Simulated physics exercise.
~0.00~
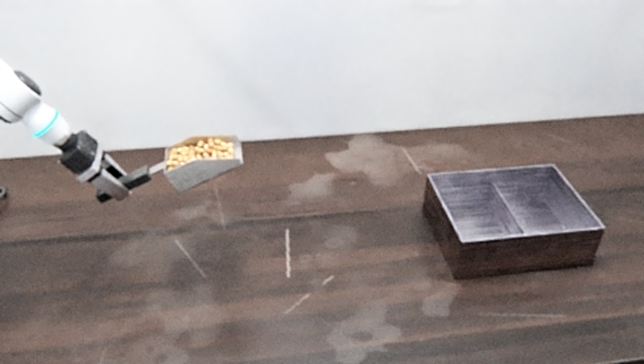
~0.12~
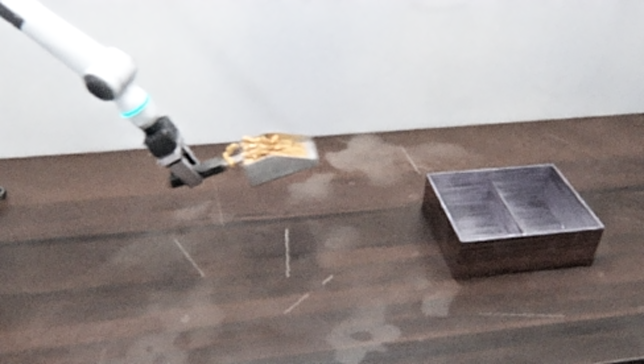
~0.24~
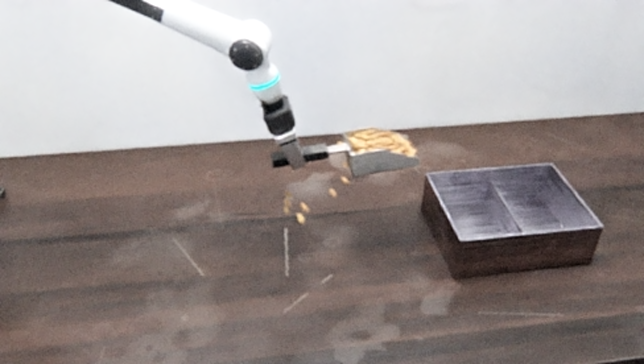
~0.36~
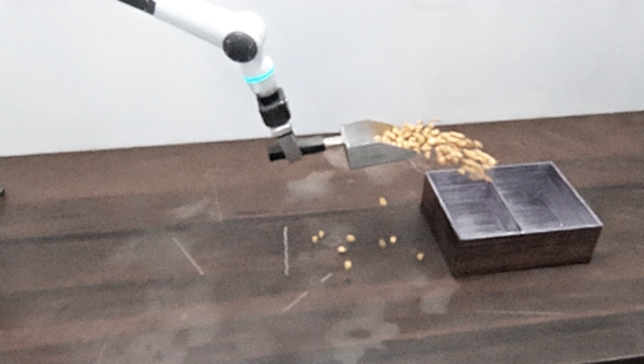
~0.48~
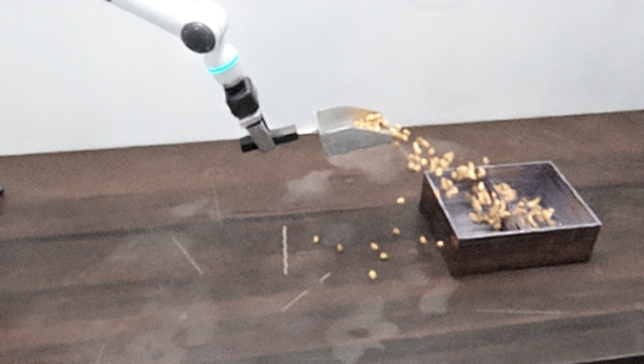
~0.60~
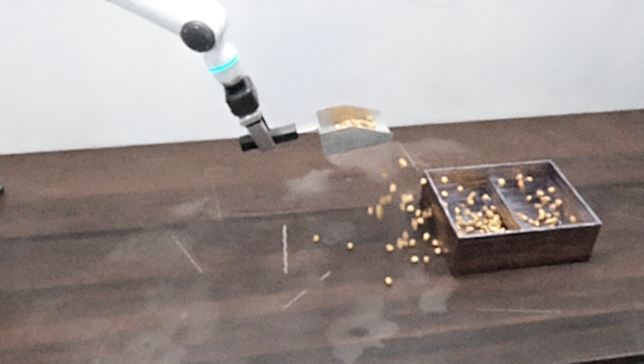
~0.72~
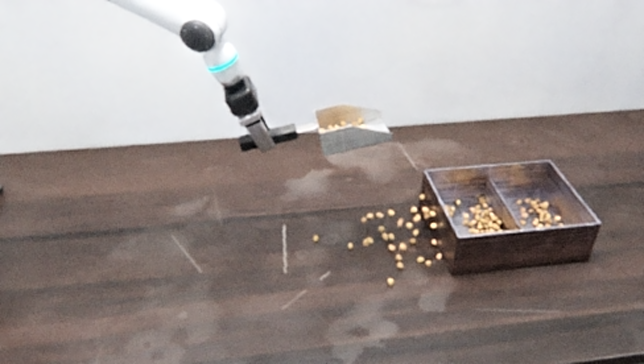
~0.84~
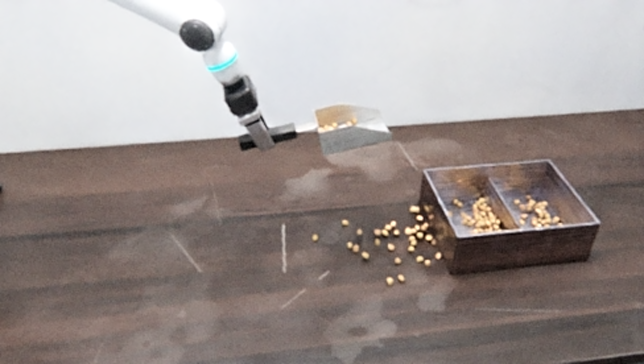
A white robot arm with black joints reaches in from the upper left, holding a grey scoop heaped with yellowish beans above a dark wooden table, seen from slightly above by a gently swaying camera. At right sits an open dark box divided in two. The arm swings the scoop rightward, and a few beans spill behind it onto the table. It then draws back left, and most of the load flies forward off the scoop. Beans scatter into both compartments, while others drop short. The scoop stops with some beans left, more lying in the nearer compartment than the farther, and a loose scatter beside the box.
